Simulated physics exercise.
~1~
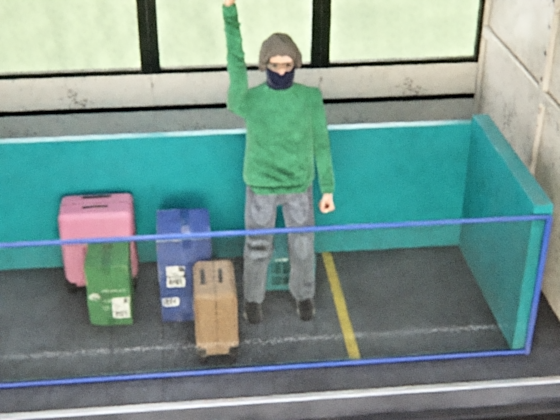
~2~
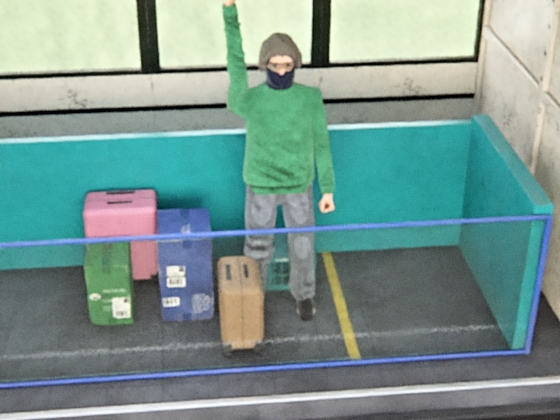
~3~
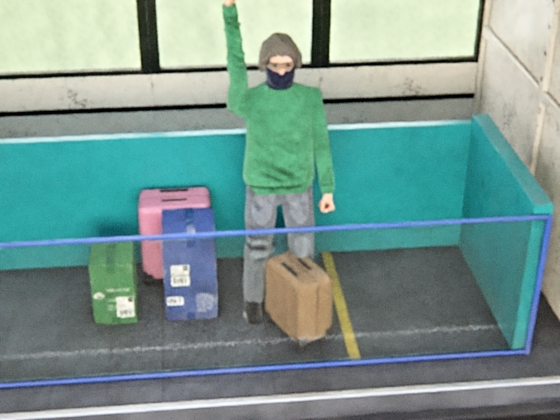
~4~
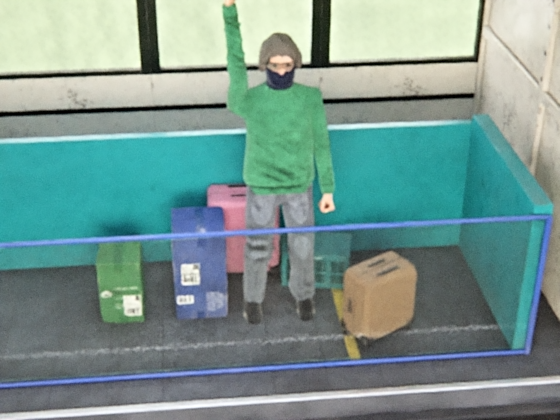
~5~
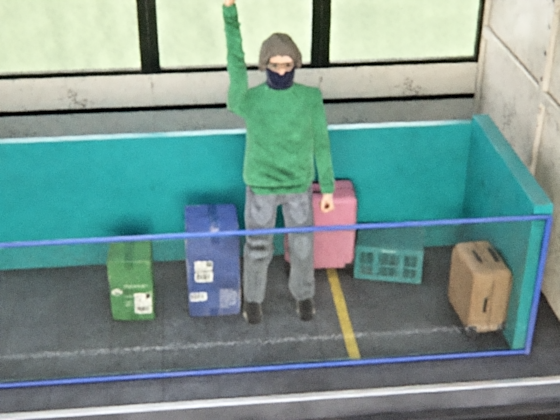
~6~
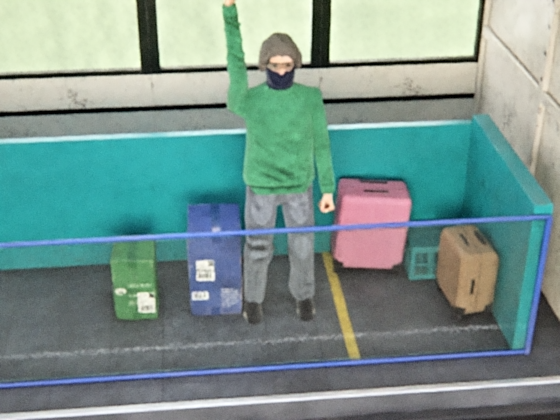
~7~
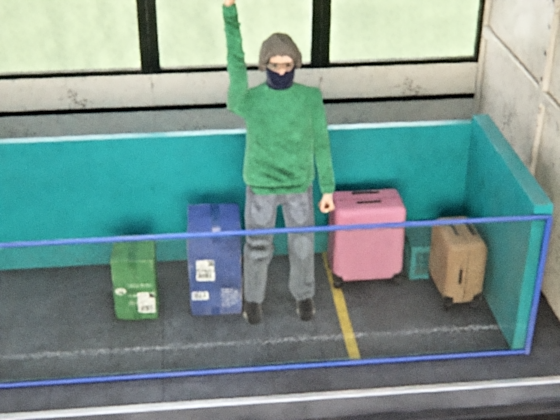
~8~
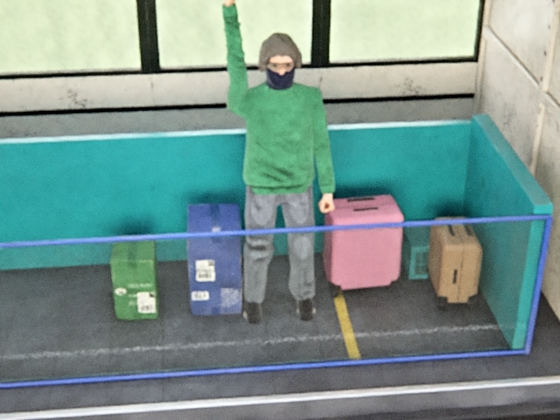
The footage shows a masked passenger standing still while a brown case, a pink case and a teal crate slide right across a yellow line, the blue and green items shifting slightly; the brown case drifts back a little, and all come to rest upright.
